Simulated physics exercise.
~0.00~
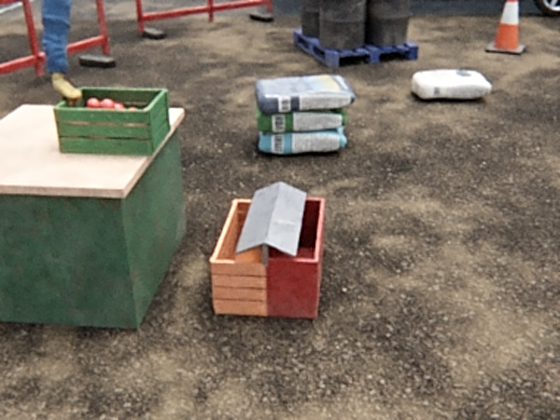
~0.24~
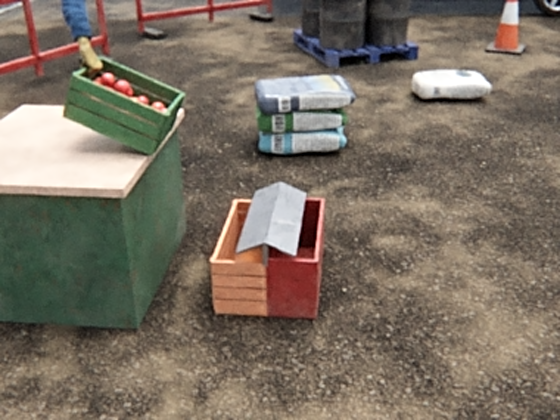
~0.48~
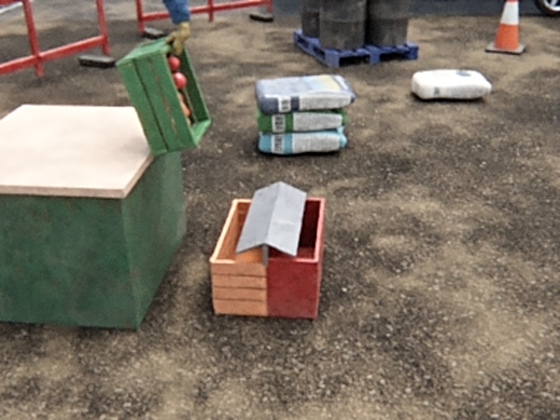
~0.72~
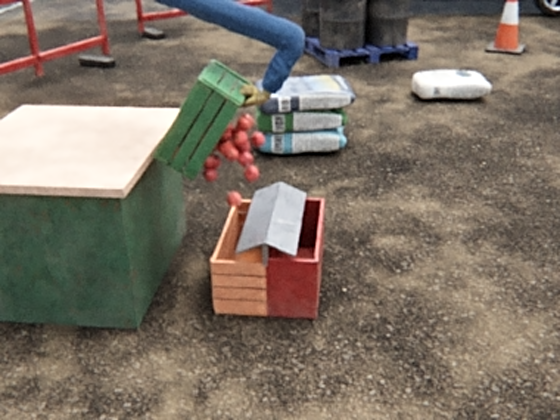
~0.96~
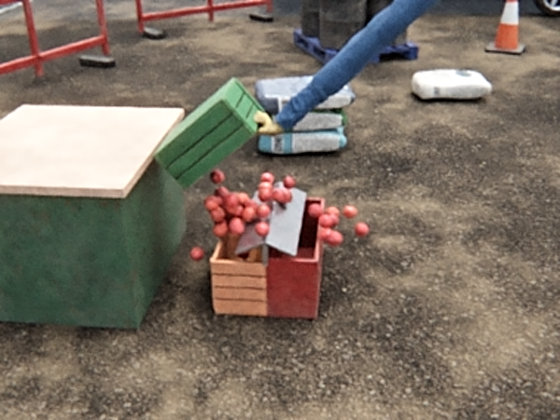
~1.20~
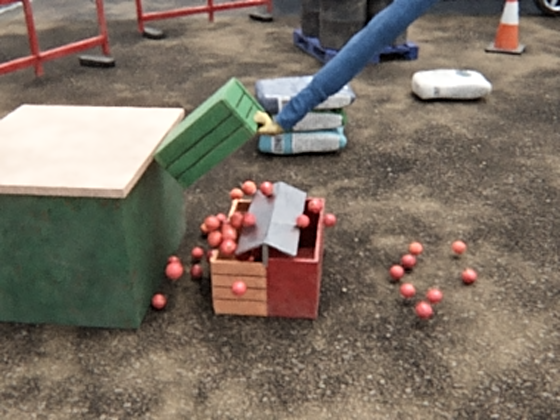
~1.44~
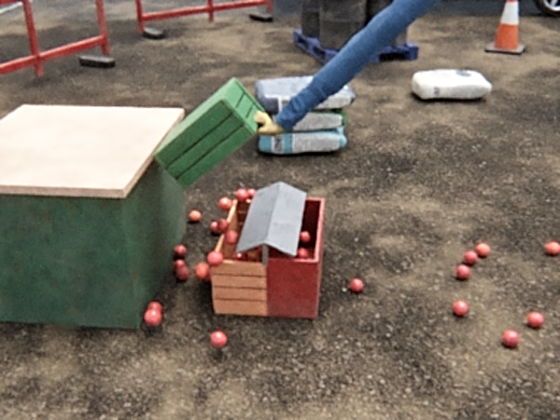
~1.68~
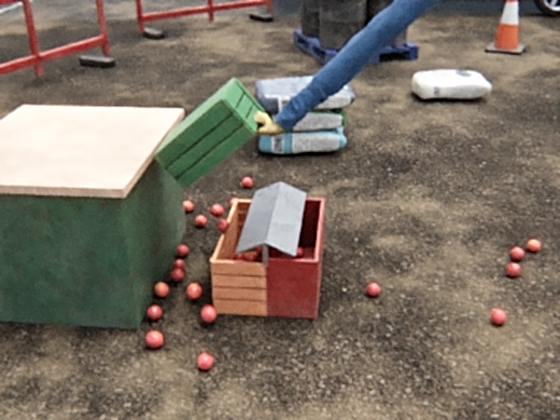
At the start, a green crate of tomatoes rests on a wooden-topped green bench, with a gloved hand at its far side. The hand lifts the crate's left side, tipping it over the bench's right edge until it stands steeply. As the blue-sleeved arm swings around to the right, the tomatoes spill towards an orange trough and a red bin joined beneath a grey ridge. They scatter off the ridge, some dropping into the trough and others bouncing out to both sides. The crate hangs tilted while tomatoes roll across the ground, ending mostly near the bench, with several far right.
